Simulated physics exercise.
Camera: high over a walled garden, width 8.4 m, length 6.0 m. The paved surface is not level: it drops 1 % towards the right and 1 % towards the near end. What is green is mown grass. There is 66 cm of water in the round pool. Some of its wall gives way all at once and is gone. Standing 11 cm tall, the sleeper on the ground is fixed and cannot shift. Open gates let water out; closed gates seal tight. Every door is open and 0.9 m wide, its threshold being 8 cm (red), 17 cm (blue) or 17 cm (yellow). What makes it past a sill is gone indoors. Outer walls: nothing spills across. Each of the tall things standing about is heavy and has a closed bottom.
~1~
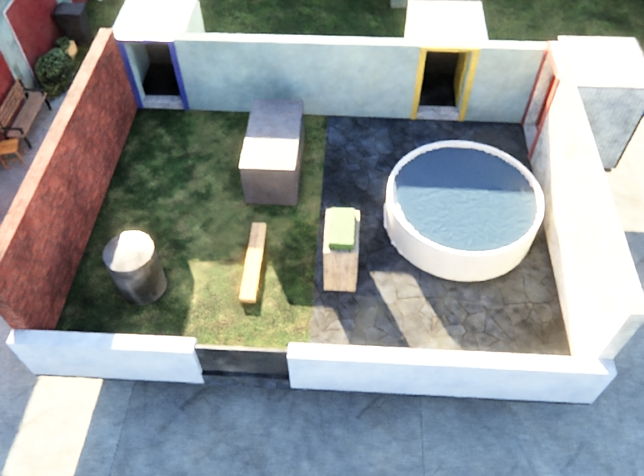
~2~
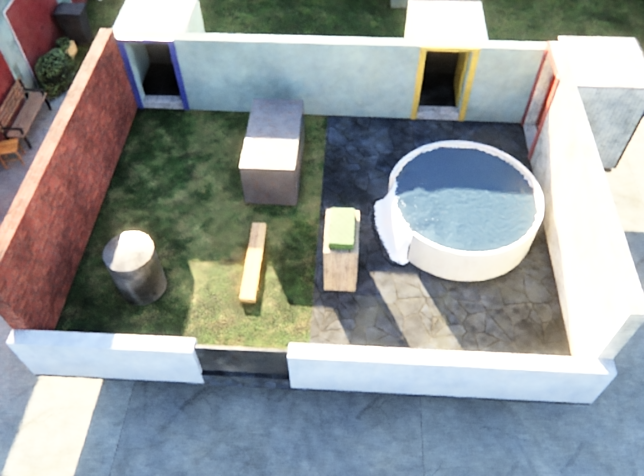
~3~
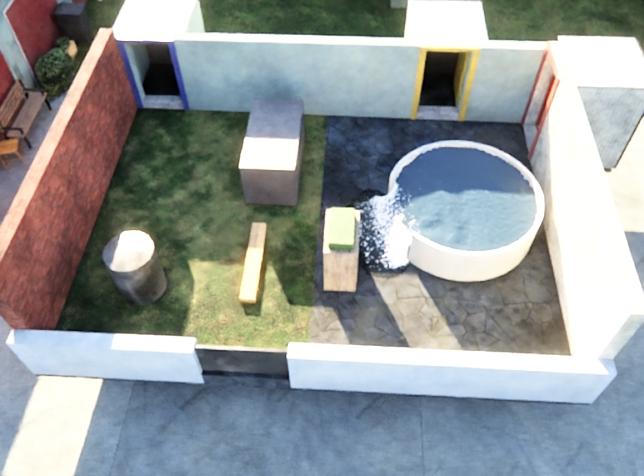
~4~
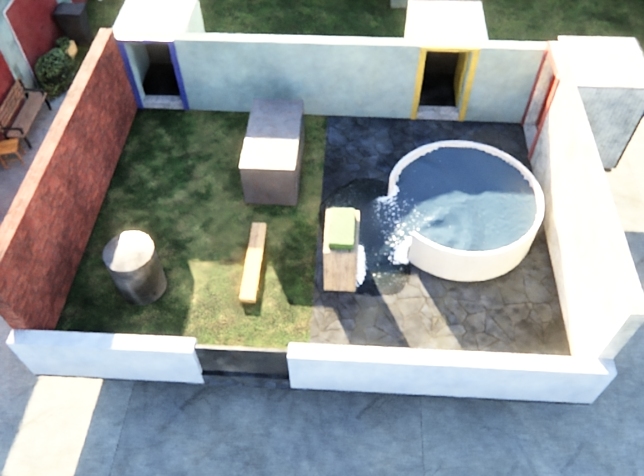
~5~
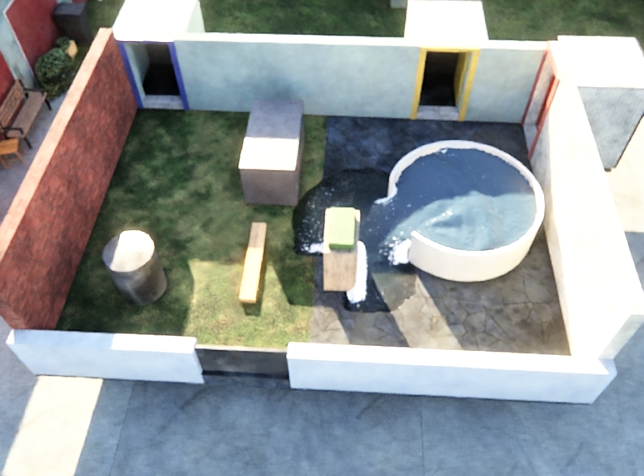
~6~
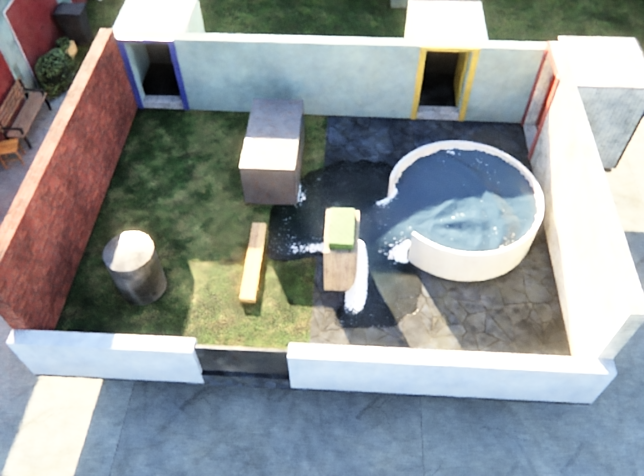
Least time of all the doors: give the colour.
The yellow one.
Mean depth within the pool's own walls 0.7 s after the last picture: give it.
It averages close to 47 cm.
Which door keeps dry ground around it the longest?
The blue door.
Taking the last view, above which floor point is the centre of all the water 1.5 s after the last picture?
Roughly (396, 233).
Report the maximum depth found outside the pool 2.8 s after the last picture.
Roughly 24 cm.
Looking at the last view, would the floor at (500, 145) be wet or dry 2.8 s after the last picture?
Not yet touched.
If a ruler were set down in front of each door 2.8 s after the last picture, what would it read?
In cm: Red 0, blue 0, yellow 2.
A moment later water covers 20 % of the floor and is deepest (43 cm) near (364, 258); red door not reached, blue door not reached, yellow door not reached.
Soon after water covers 40 % of the floor and is deepest (36 cm) near (364, 258); red door not reached, blue door not reached, yellow door not reached.
Next water covers 70 % of the floor and is deepest (24 cm) near (364, 258); red door not reached, blue door not reached, yellow door reached 2.8 s after the last picture.
Later on water covers 95 % of the floor and is deepest (18 cm) near (571, 381); red door reached 4.3 s after the last picture, blue door not reached, yellow door reached 2.8 s after the last picture.
At the end water covers 100 % of the floor and is deepest (15 cm) near (564, 349); red door reached 4.3 s after the last picture, blue door reached 5.3 s after the last picture, yellow door reached 2.8 s after the last picture.
